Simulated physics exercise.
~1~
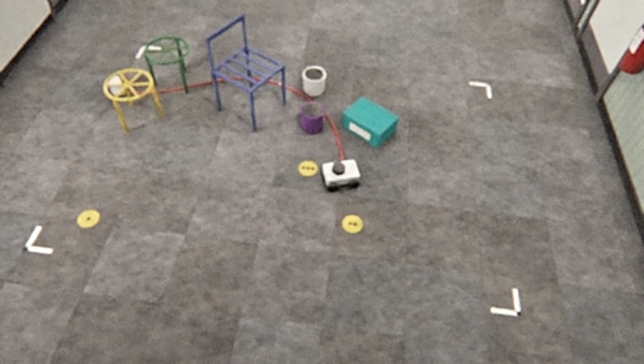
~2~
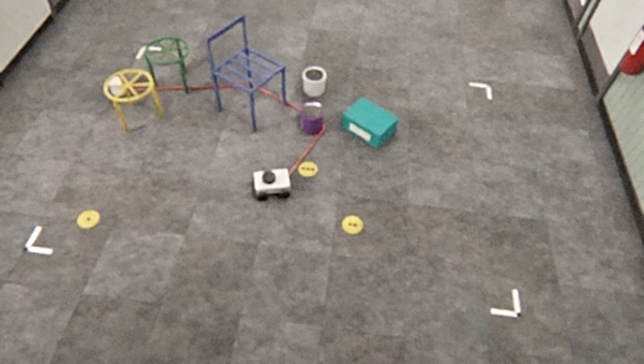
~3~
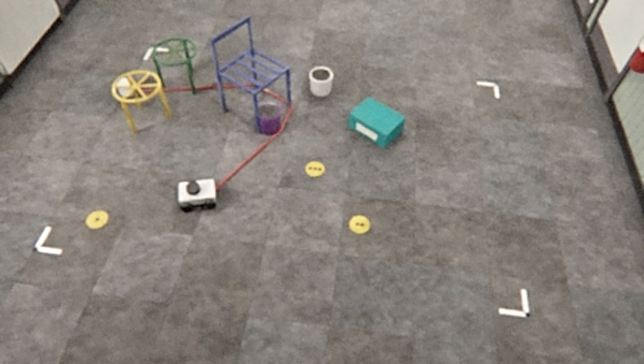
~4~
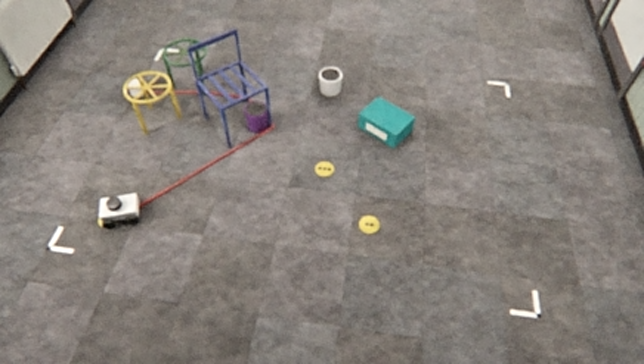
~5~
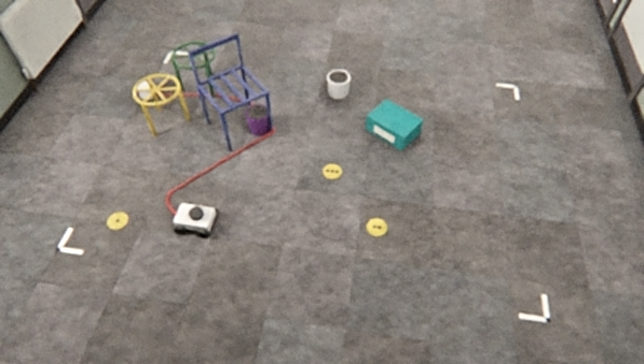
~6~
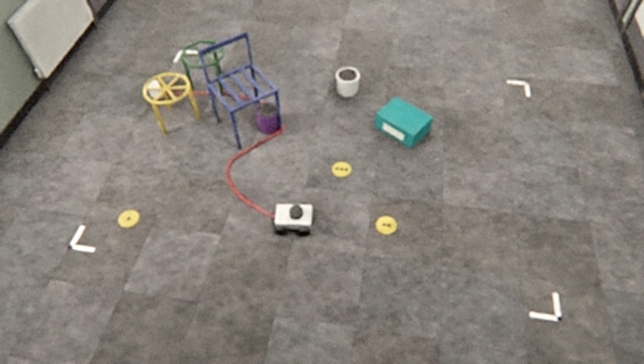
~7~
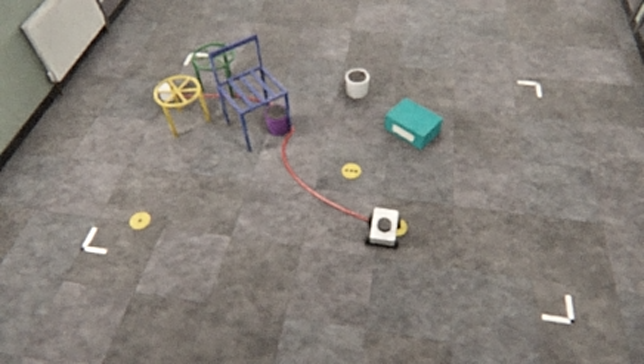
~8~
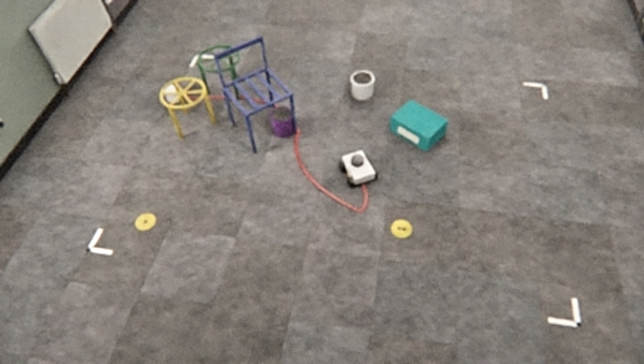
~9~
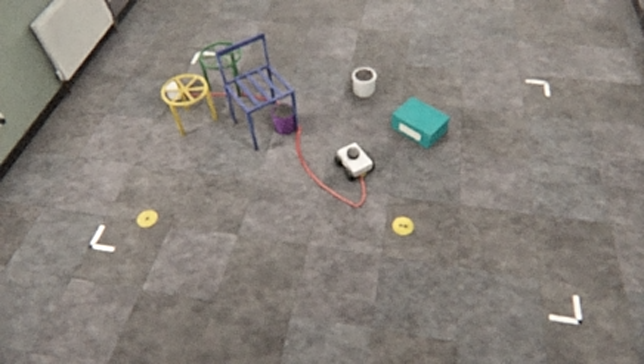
A small white cart trailing a red cord rolled left across the gray floor, dragging a purple pot and shifting a blue chair, then turned back right with the cord slack and ended up stopped near the teal box.
